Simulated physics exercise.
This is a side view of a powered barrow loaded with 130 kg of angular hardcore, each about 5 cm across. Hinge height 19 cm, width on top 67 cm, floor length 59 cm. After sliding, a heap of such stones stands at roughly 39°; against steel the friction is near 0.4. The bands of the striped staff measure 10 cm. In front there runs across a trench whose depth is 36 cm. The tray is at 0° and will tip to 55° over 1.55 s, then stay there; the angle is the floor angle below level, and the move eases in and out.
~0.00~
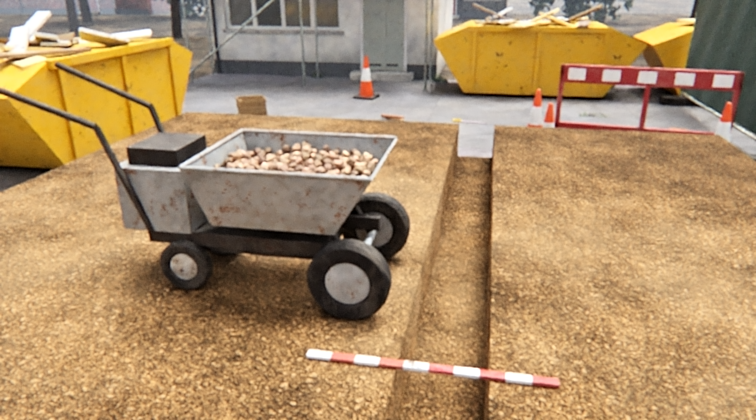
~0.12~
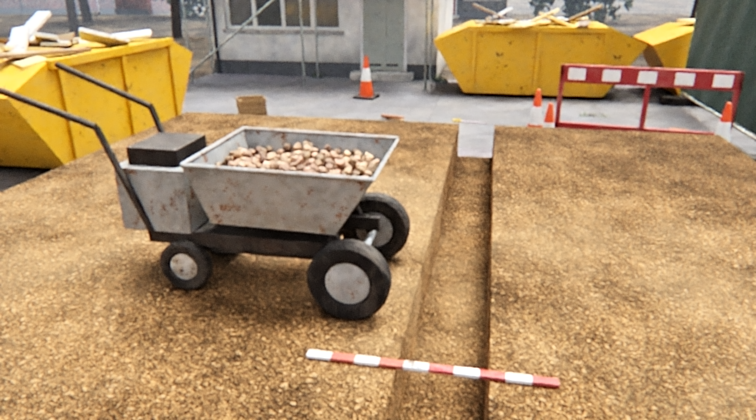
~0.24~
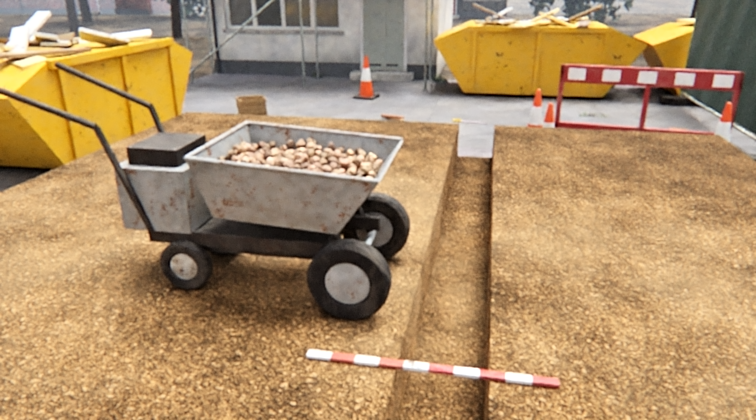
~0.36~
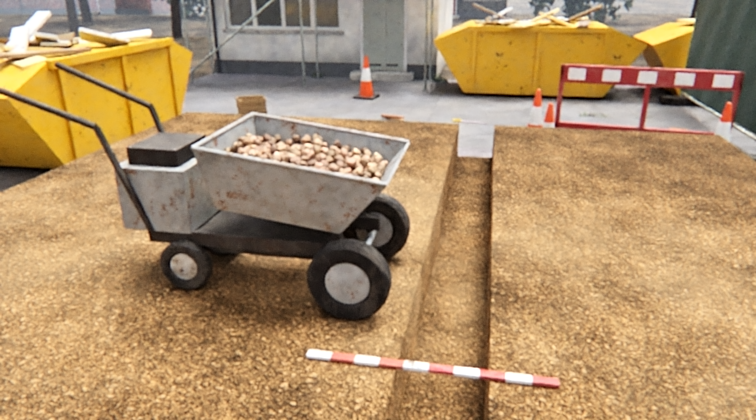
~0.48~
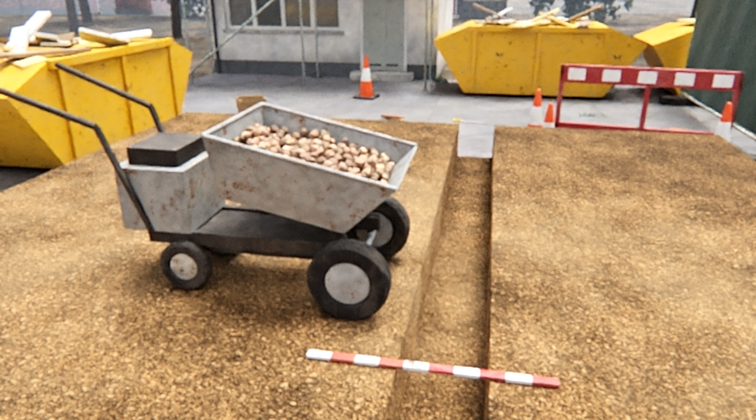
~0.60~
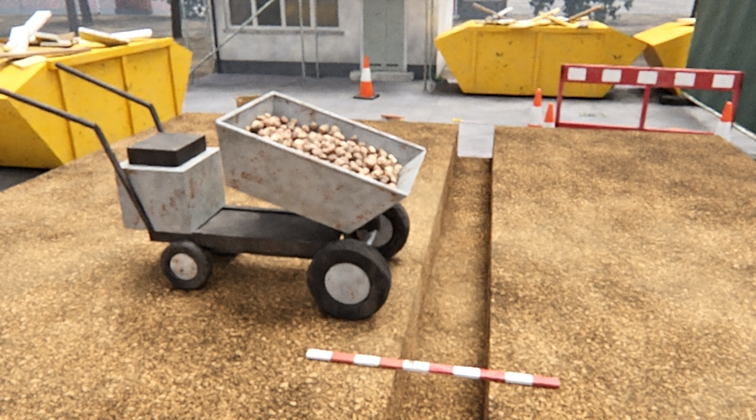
A grey powered barrow loaded with broken stones stood beside a narrow trench, and its tray slowly tilted down toward the right, the back end rising while the wheels stayed still.
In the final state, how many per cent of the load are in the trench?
About 5 per cent are in the trench in the final state.
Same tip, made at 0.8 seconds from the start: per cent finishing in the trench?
My guess is near 10 percent.
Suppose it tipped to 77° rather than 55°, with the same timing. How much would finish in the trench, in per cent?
Close to 55 per cent then.
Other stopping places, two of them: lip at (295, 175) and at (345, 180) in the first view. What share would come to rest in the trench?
Around 5% for the first place and 5% for the second.
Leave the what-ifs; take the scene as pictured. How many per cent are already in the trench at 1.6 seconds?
Close to 0 per cent at that time.
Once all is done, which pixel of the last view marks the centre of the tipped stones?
(474, 359).
After 1.2 s the floor is at 46°; 100 % in the tray; the foremost stones are at (428, 213).
After 1.6 s the floor is at 55°; 100 % in the tray; the foremost stones are at (458, 219).
After 2.0 s the floor is at 55°; 98 % in the tray, 2 % in the trench; the foremost stones are at (496, 287).
After 4.0 s the floor is at 55°; 93 % in the tray, 5 % in the trench, 2 % past the trench; the foremost stones are at (537, 295).
